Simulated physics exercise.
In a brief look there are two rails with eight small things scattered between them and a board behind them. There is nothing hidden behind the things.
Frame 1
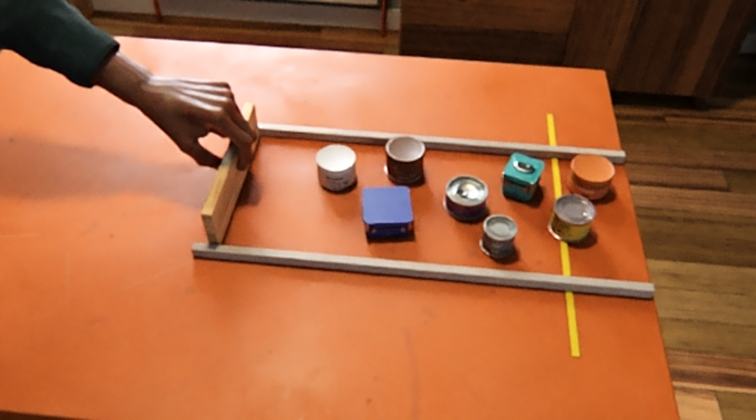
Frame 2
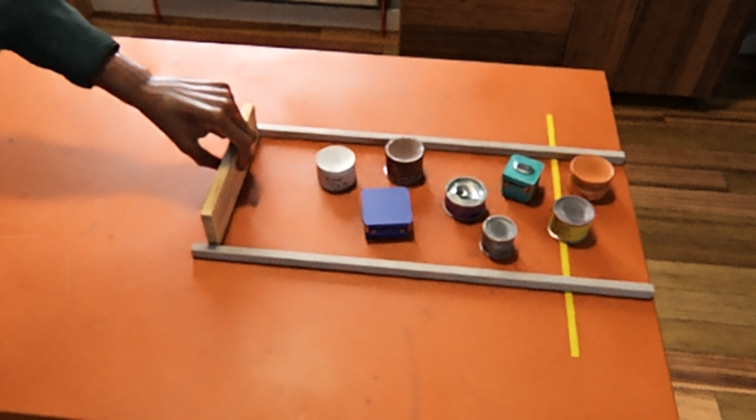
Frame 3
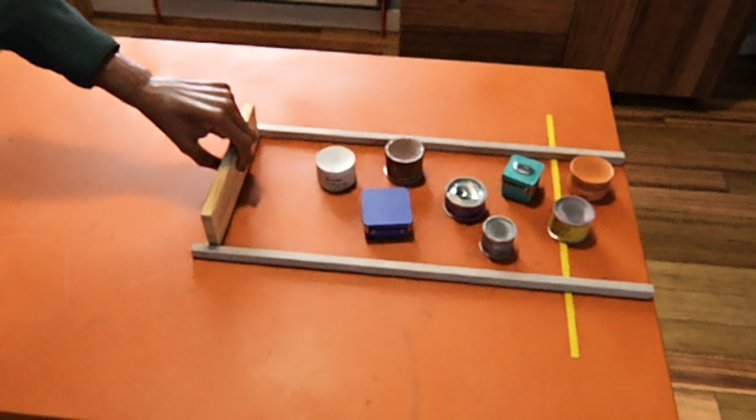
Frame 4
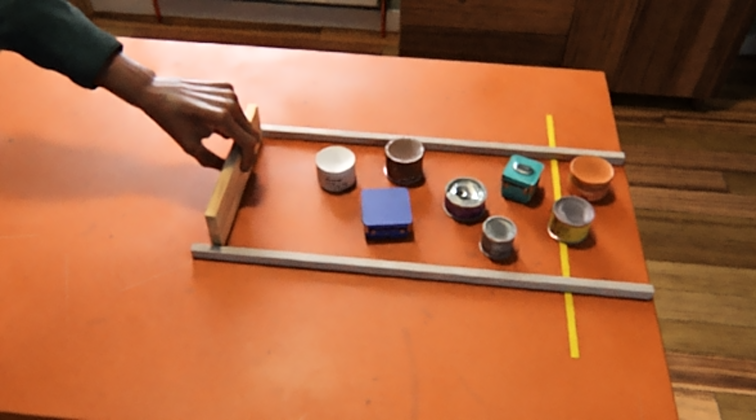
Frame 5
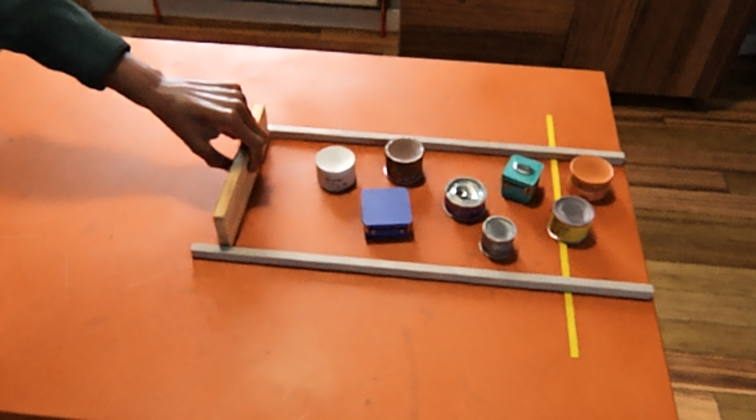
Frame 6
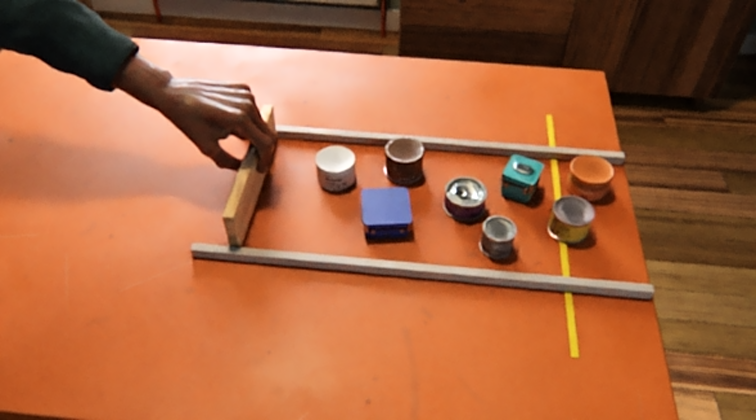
The footage shows a hand holding a wooden board between two rails on an orange table, with eight small containers scattered ahead; the board stays nearly still, then slides slightly right while the containers remain in place.
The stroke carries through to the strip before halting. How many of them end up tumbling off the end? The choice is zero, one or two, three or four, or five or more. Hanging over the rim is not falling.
Count them up and one or two have fallen.
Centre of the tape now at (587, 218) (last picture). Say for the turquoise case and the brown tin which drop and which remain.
As for the turquoise case, it does not stay; as for the brown tin, it keeps its spot.
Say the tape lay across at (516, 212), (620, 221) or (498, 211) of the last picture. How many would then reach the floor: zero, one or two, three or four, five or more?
In turn: None at all, at least five, no fall at all.
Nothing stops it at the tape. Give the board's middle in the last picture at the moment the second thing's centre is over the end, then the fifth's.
At (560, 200) for the second, at (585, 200) for the fifth.
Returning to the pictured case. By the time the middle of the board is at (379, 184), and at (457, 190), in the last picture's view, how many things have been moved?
Counting first: 3, next 6.
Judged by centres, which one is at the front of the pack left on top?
Yellow tin.
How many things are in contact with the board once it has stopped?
Tally at the end: 3.
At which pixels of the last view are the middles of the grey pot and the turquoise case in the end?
Going in order, first (634, 259) and next (611, 176).
A little later, none off yet; orange tub at rest near (589, 178); yellow tin at rest near (571, 220); turquoise case at rest near (521, 179).
Next, none off yet; orange tub at rest near (589, 178); yellow tin at rest near (571, 220); turquoise case shifted a little near (531, 174).
When it is over, the number that fall off is one or two; down, orange tub.
